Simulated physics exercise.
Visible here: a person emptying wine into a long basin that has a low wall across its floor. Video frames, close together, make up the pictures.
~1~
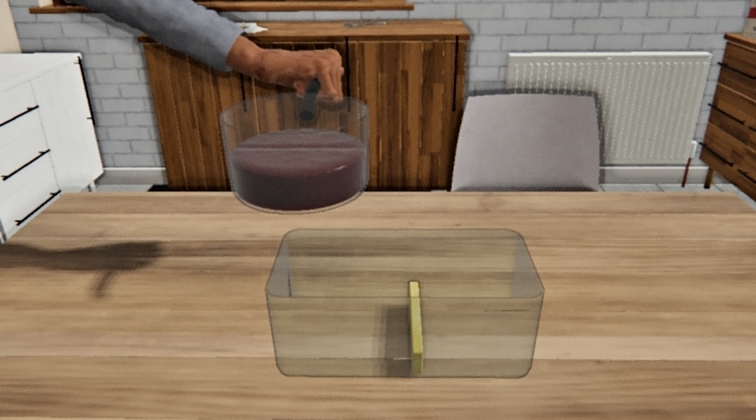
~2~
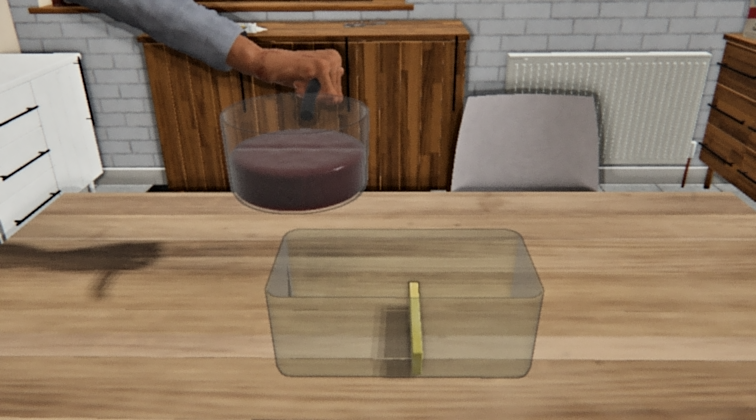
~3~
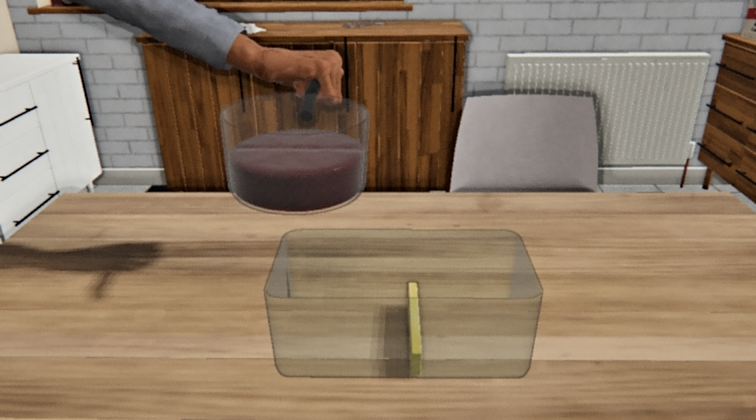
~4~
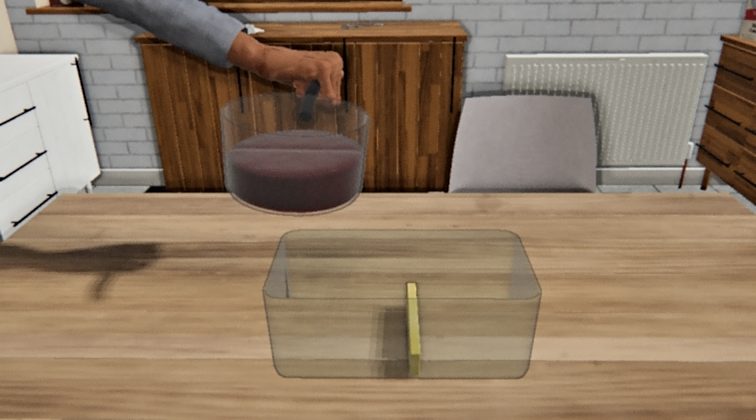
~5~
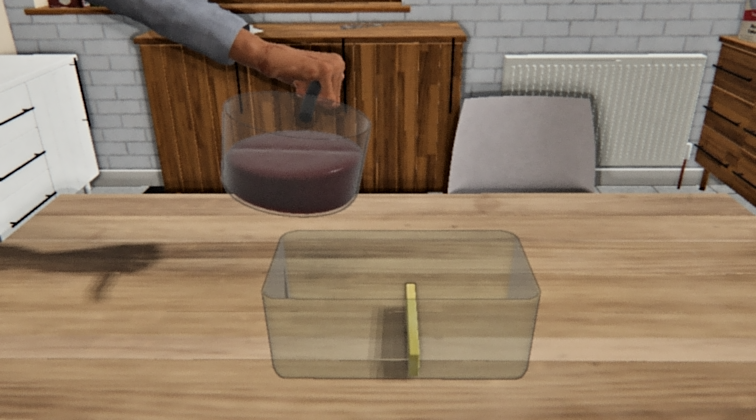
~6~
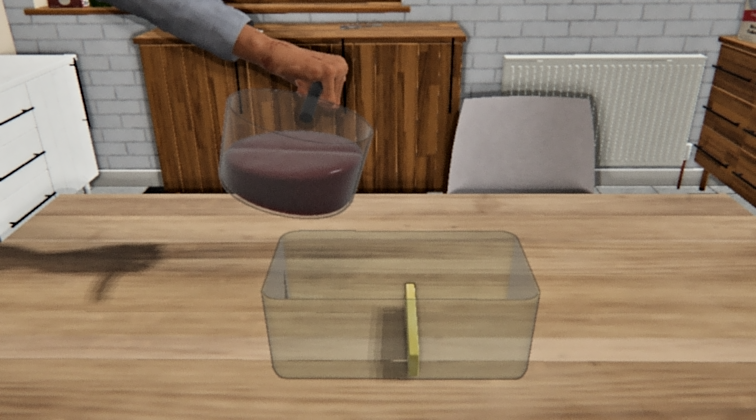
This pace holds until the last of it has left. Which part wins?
The biggest share sits in the leftmost section.
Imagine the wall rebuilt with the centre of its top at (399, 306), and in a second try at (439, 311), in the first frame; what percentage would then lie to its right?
About 55 per cent on the first try, and 10 per cent on the second.
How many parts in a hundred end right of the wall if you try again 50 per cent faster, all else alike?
Roughly 30 in a hundred.
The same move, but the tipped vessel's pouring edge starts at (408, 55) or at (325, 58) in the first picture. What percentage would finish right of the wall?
Close to 80 % for the first start and close to 15 % for the second.
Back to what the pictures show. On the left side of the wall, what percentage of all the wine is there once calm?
Estimate: Some 60 per cent.
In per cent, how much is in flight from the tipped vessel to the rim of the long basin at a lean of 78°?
Near 30 in a hundred.
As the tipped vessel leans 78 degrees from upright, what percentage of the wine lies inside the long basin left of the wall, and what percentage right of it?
Left 5 %, right 0 %.
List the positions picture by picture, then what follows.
Tilt 0°; pouring edge (368, 113); surface from (233, 148) to (365, 147); the long basin's rim runs from (276, 261) to (531, 262); the wall's top is at (416, 315), in the first frame.
Tilt 1°; pouring edge (368, 114); surface from (233, 148) to (365, 148), in the second frame.
Tilt 2°; pouring edge (368, 117); surface from (231, 148) to (365, 149), in the third frame.
Tilt 6°; pouring edge (369, 121); surface from (230, 149) to (363, 150), in the fourth frame.
Tilt 10°; pouring edge (370, 127); surface from (228, 149) to (363, 151), in the fifth frame.
Tilt 15°; pouring edge (371, 134); surface from (226, 149) to (363, 152), in the sixth frame.
A moment on, the tilt is 78° and 65 per cent is still to pour, 3 is left of the wall and 1 right of it.
Next, the tilt is 110° and 13 per cent is still to pour, 38 is left of the wall and 37 right of it.
Then the tilt is 112° and 0 per cent is still to pour, 62 is left of the wall and 36 right of it.
Later the tilt is 112° and 0 per cent is still to pour, 63 is left of the wall and 36 right of it.
In the end 62 per cent lies left of the wall, 36 right of it and 1 outside.
